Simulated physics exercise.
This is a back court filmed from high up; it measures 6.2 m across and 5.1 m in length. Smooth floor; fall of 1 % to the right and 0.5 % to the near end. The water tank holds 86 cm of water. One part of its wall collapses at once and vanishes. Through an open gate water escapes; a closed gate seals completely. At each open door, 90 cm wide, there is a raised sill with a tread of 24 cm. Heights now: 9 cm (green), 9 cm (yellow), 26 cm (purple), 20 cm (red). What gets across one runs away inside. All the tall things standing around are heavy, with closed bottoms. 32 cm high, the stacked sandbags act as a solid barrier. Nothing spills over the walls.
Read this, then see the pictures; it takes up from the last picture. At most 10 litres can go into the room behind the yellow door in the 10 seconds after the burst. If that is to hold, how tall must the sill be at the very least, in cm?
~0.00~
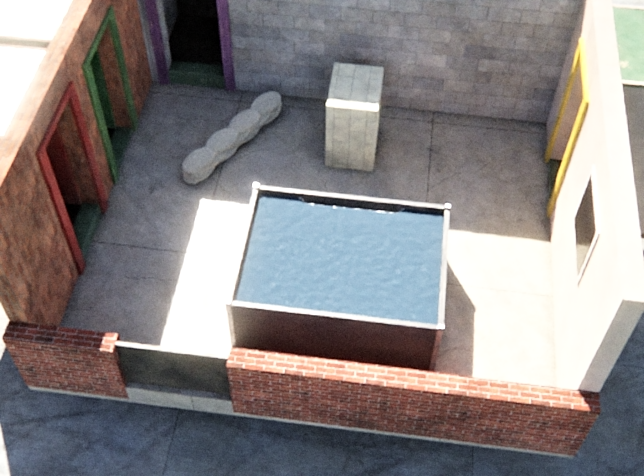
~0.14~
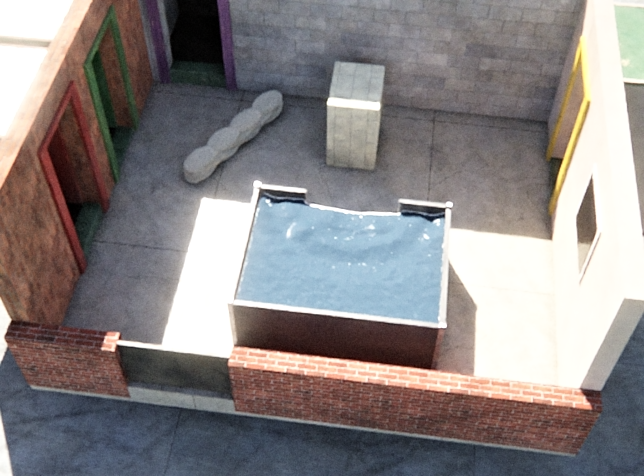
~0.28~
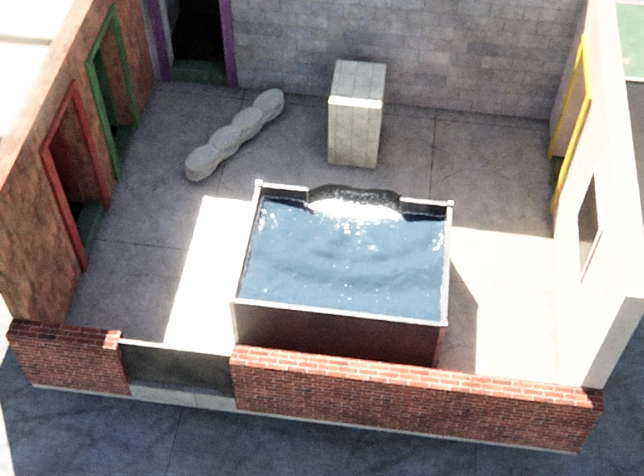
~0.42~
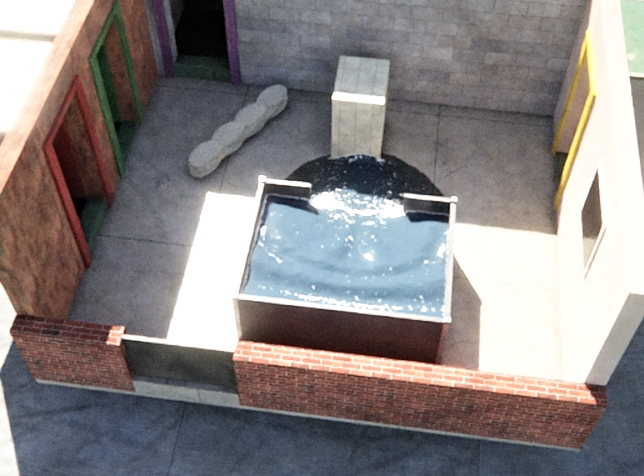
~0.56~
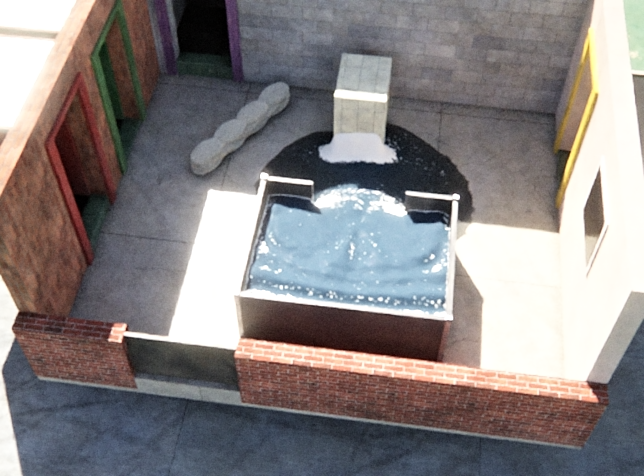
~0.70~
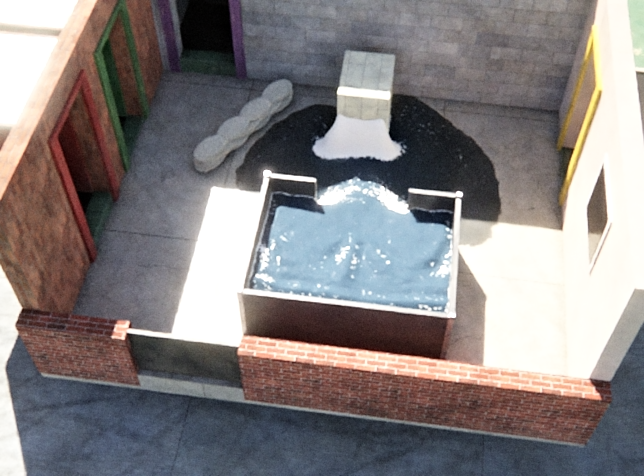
Close to 26 cm is just enough.
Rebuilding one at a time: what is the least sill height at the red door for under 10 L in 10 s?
Red: Roughly 7.5 cm.
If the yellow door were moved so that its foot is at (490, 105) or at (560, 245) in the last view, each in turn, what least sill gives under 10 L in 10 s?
You'd want about 30 cm there first, then about 15 cm.
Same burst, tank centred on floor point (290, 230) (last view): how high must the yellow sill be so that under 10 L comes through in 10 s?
I'd put it at close to 28 cm.
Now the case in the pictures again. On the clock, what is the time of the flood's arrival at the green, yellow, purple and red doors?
It gets to green after 2.6 s, yellow after 1.3 s, purple after 1.6 s and red after 2.4 s.
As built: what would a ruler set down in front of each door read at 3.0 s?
Centimetres: Green = 3, yellow = 22, purple = 3, red = 8.
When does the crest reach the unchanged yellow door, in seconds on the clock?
4.0 s.
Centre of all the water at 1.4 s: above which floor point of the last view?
The water is centred near (364, 228).
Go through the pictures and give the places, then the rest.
In the first frame, the water tank at (343, 257) is whole and still, 86 cm deep; the yellow door at (565, 136) is dry.
In the second frame, the gap is on the far side, the front 0.3 m out at a hidden place; the back of the water tank holds 86 cm.
In the third frame, water pours out on the far side and has run 0.9 m, to (328, 190); about 14 cm deep outside, 85 cm at the back.
In the fourth frame, the front is at (382, 157), 1.5 m from the gap on the far side; 2.6 m2 of floor is wet, 78 cm left at the back.
In the fifth frame, the gap is on the far side, the front 2.1 m out at (387, 129); the back of the water tank holds 73 cm.
In the sixth frame, water pours out on the far side and has run 2.7 m, to (398, 96); about 5 cm deep outside, 76 cm at the back; the yellow door at (578, 124), 3.1 m from the gap, is still 1.1 m from the nearest water.
After 1.4 s water covers 35 % of the floor, deepest (56 cm) near (369, 162); 2 cm at the yellow door, 0 litres in over its 9 cm sill.
After 3.0 s water covers 75 % of the floor, deepest (34 cm) near (369, 162); 22 cm at the yellow door, 64 litres in over its 9 cm sill.
After 10.0 s water covers 95 % of the floor, deepest (19 cm) near (564, 413); 14 cm at the yellow door, 358 litres in over its 9 cm sill.
At the yellow door as built, the water arrived by 1.3 s and peaked near 24 cm at 4.2 s.
Run again over the same 10 s with other heights there, 44 litres in over 21.5 cm, 3 litres over 29.5 cm. The limit of 10 litres is kept from about 26 cm up.
